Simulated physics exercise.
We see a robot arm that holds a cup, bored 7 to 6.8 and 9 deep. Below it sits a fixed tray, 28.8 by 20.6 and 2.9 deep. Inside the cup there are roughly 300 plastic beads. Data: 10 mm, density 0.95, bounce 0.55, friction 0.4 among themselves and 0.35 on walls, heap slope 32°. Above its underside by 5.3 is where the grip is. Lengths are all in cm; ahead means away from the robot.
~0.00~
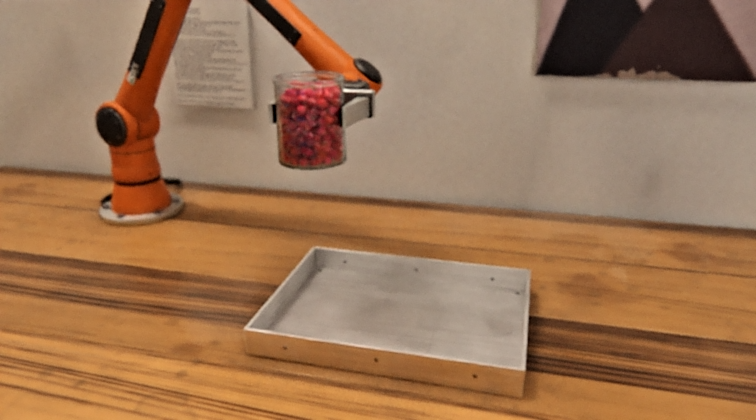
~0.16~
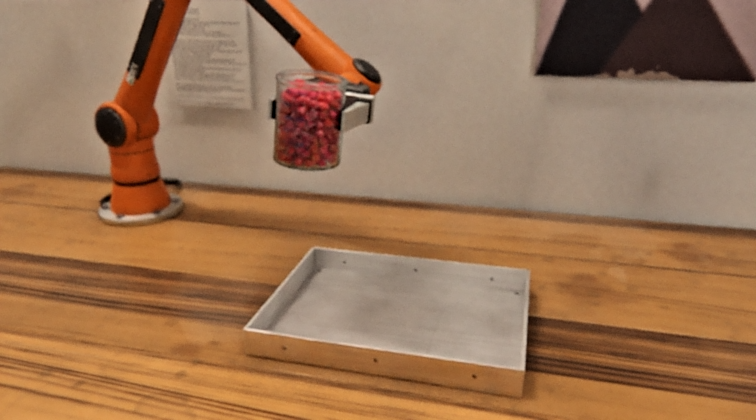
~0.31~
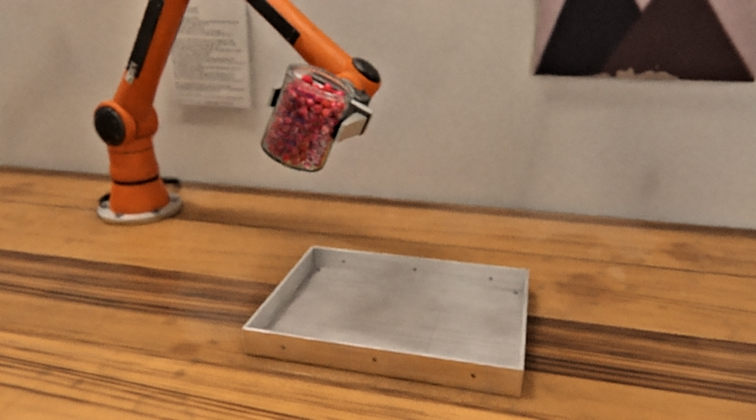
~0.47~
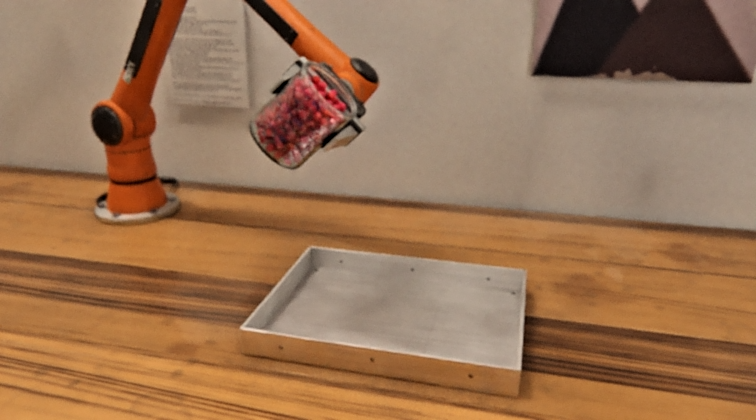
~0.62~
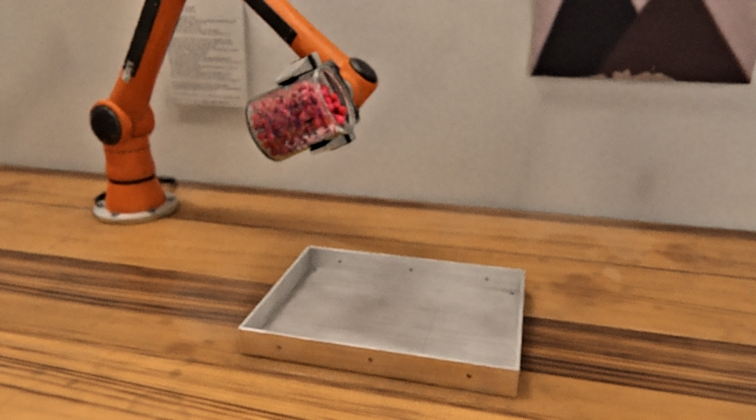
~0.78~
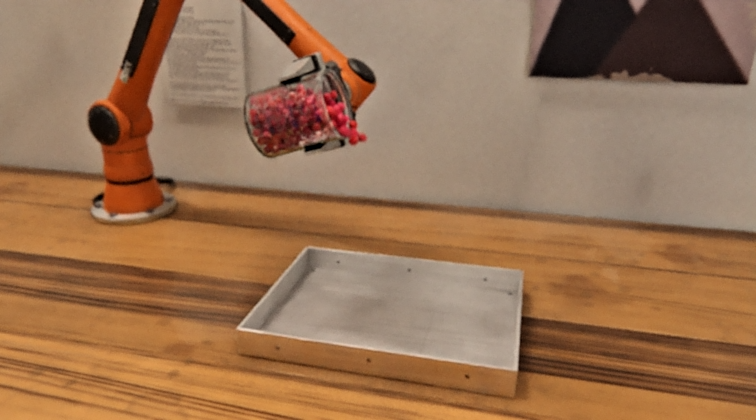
An orange robot arm holds a clear cup packed with red and pink beads above a wooden table, seen from the front and slightly above against a pale wall. A shallow, empty metal tray sits below, with a sheet of paper and a dark triangle-patterned picture behind. The arm turns the cup from upright to steeply tilted, its mouth toward the right, and a few beads emerge at the rim.
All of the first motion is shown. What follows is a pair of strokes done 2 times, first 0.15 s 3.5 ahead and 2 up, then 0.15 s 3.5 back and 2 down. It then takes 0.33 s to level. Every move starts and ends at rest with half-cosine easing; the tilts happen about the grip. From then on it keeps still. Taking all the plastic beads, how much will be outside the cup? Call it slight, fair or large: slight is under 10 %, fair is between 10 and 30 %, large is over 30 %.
I would call it large, over 30 %.
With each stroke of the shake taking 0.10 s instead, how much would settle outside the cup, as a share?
About 70 per cent in that case.
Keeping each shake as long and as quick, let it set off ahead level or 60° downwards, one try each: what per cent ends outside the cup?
Near 35 and 10 percent respectively.
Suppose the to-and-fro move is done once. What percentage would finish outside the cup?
About 25 per cent, then.
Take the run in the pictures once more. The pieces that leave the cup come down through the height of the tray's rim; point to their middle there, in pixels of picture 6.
Near (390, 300).
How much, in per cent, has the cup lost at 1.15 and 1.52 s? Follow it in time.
At the first moment 25 per cent, at the second 40 per cent.
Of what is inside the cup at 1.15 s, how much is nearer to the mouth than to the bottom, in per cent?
Mouth half: Close to 45 per cent.
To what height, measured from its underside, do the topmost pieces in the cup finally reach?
About 6.0 cm.
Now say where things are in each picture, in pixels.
In the first frame, the cup middle at (311, 121), level; upper third of the load around (310, 102), from x 285 to 340, top at y 85; 295 in the cup.
In the second frame, the cup middle at (309, 121), tilted 7° forward; upper third of the load around (309, 102), from x 280 to 340, top at y 85.
In the third frame, the cup middle at (306, 119), tilted 25° forward; upper third of the load around (309, 102), from x 270 to 340, top at y 80.
In the fourth frame, the cup middle at (302, 118), tilted 47° forward; upper third of the load around (305, 102), from x 260 to 340, top at y 80.
In the fifth frame, the cup middle at (300, 115), tilted 65° forward; upper third of the load around (300, 101), from x 255 to 345, top at y 85.
In the sixth frame, the cup middle at (298, 115), tilted 72° forward; upper third of the load around (295, 103), from x 255 to 360, top at y 90; 293 in the cup, 2 in flight or on a rim.
After 1.15 s, tilted 72° forward, highest piece 27 above the table; 225 in the cup, 34 in the tray, 1 on the table or floor, 35 in flight or on a rim.
After 1.52 s, tilted 43° forward, highest piece 26 above the table; 176 in the cup, 114 in the tray, 3 on the table or floor, 2 in flight or on a rim.
After 1.91 s, level, highest piece 25 above the table; 175 in the cup, 115 in the tray, 4 on the table or floor, 1 in flight or on a rim.
After 2.96 s, level, highest piece 25 above the table; 175 in the cup, 116 in the tray, 4 on the table or floor.
In the end, 175 in the cup, 116 in the tray, 4 on the table or floor. That is 41 % outside the cup.
